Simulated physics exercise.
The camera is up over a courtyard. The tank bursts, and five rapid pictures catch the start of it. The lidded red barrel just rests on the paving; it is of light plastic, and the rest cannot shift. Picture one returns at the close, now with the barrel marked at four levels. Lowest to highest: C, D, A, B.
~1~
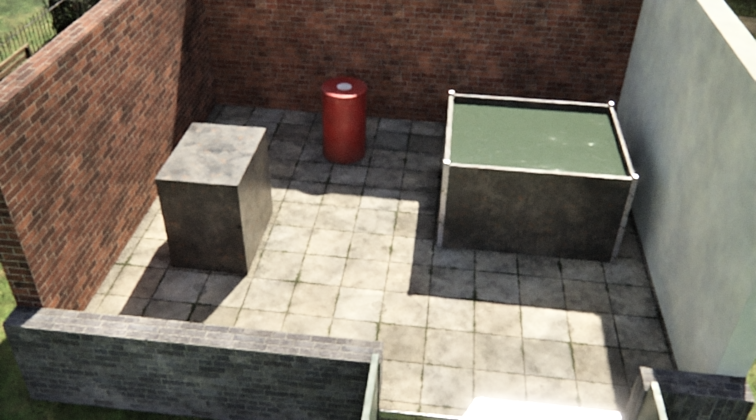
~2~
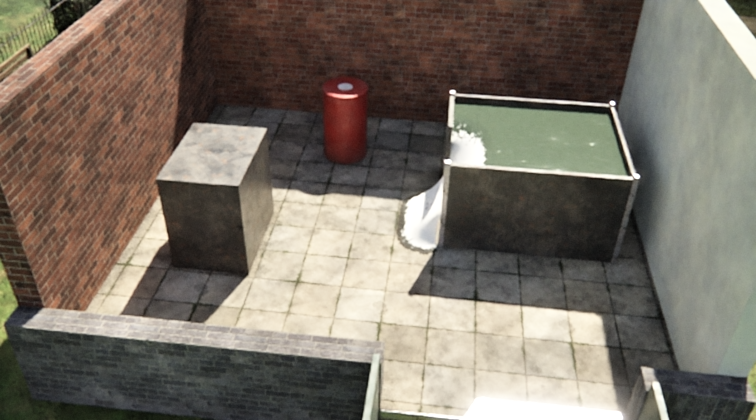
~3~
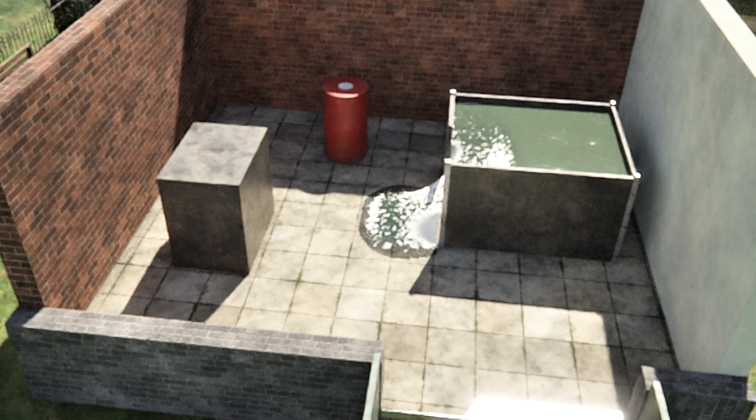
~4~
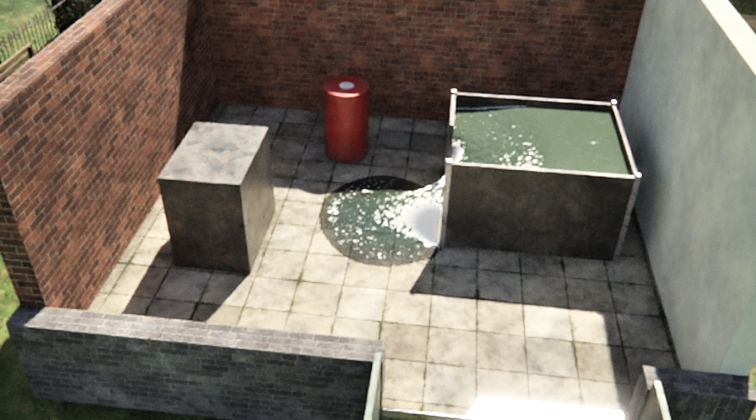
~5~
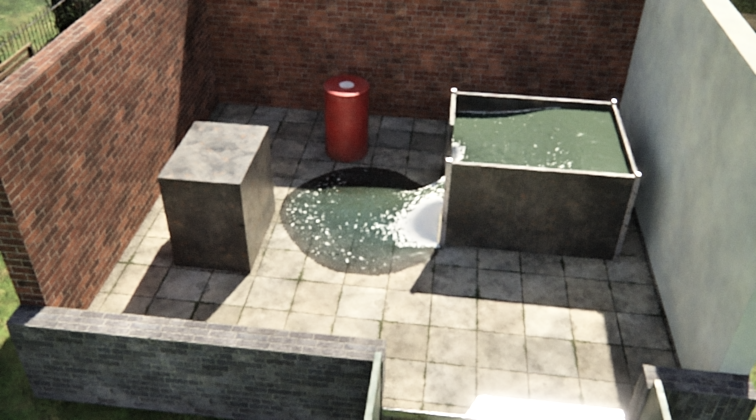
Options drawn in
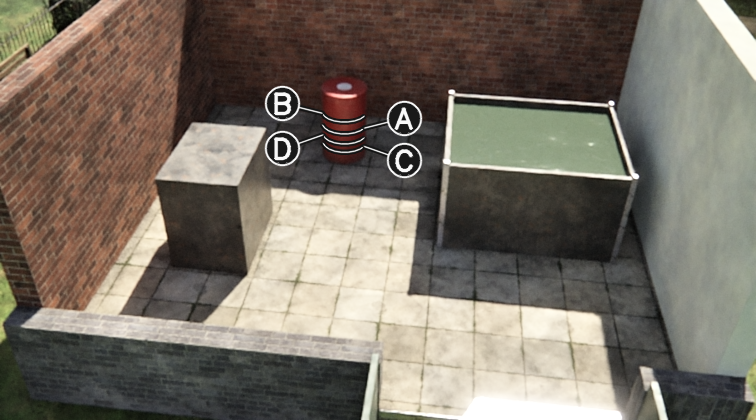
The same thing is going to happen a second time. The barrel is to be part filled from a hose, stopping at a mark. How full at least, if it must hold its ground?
Mark C.
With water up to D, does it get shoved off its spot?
No, that is safe.
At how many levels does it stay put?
All four.
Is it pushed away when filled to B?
No, not at all.
On the marked copy, A at (341, 133); B at (340, 121); C at (341, 152); D at (341, 143); from the bottom up C, D, A, B.
For mark A, it does not move.
For mark B, it does not move.
For mark C, it does not move.
For mark D, it does not move.
